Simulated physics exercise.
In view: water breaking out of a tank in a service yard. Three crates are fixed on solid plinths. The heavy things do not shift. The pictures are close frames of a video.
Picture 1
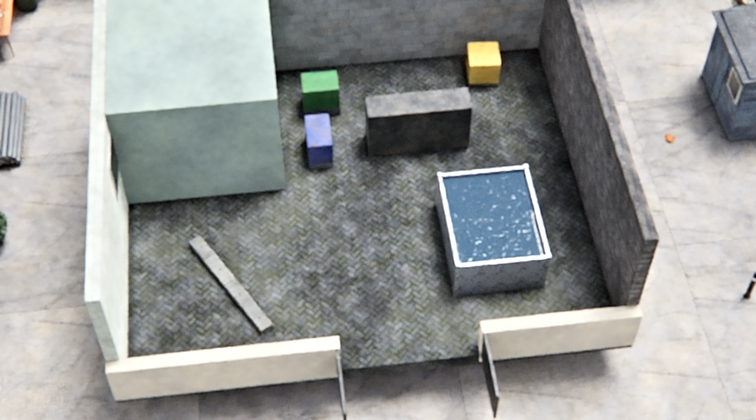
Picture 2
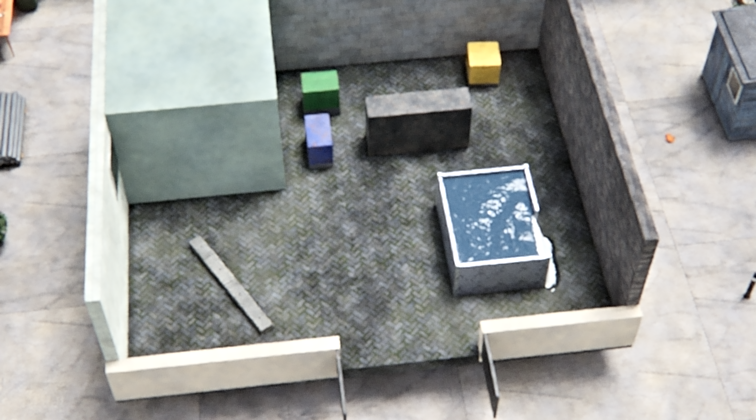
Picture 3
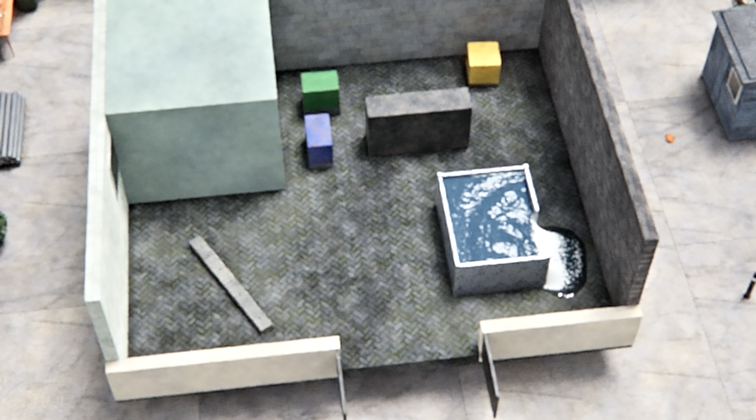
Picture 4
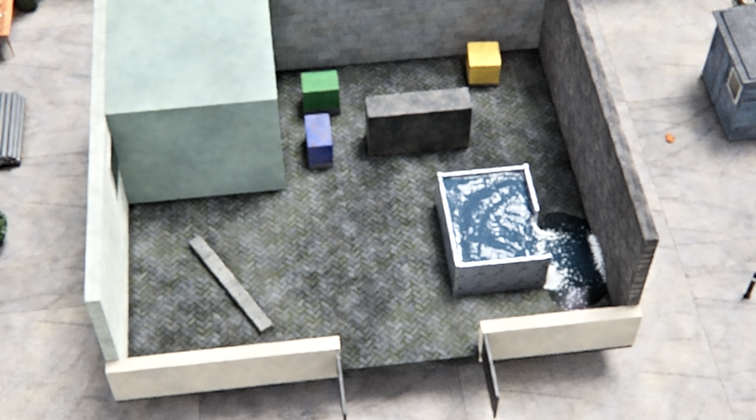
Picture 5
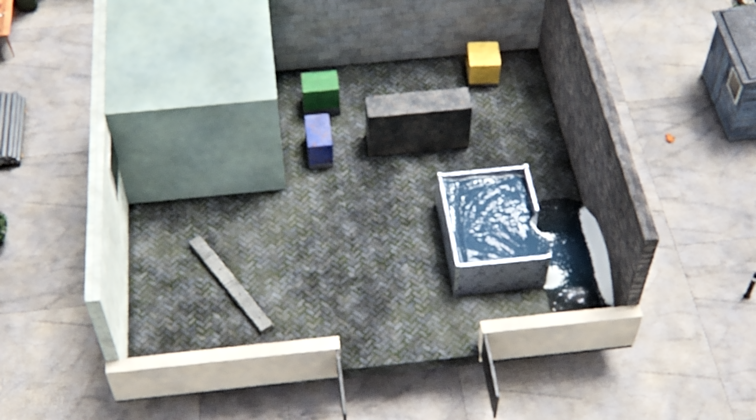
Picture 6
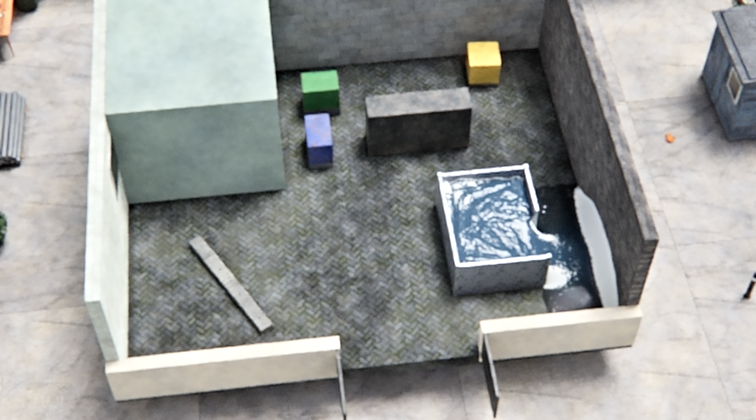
Water pours through a gap in the tank's right side and spreads across the yard floor.
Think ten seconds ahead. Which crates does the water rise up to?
In the end: The blue crate stays dry; the green crate stays dry; the yellow crate gets wet.
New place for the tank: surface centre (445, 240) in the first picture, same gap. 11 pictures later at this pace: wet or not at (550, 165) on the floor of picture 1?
At that place: Awash.
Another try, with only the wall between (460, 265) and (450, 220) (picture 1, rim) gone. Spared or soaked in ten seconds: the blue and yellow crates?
Then: The blue one escapes it; the yellow one is safe.
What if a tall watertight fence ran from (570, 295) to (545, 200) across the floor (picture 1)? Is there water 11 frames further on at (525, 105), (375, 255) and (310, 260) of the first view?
One after the other: Covered, dry, clear.
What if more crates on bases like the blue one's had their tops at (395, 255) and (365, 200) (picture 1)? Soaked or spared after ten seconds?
One after the other: Remains dry, escapes it.
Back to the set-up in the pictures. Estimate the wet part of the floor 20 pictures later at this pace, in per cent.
Some 50 per cent.
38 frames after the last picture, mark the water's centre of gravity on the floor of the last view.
I would point to (430, 214).
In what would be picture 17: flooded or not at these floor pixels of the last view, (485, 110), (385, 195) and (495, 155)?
As listed: Wet, free of water, under water.
A moment on, water covers 15 % of the floor; the blue crate not reached, the green crate not reached, the yellow crate not reached.
Next, water covers 30 % of the floor; the blue crate not reached, the green crate not reached, the yellow crate water round its plinth.
Then, water covers 50 % of the floor; the blue crate not reached, the green crate not reached, the yellow crate water round its plinth.
Later, water covers 80 % of the floor; the blue crate water round its plinth, the green crate water round its plinth, the yellow crate water round its plinth.
In the end, water covers 95 % of the floor; the blue crate stayed above the water, the green crate stayed above the water, the yellow crate was topped.
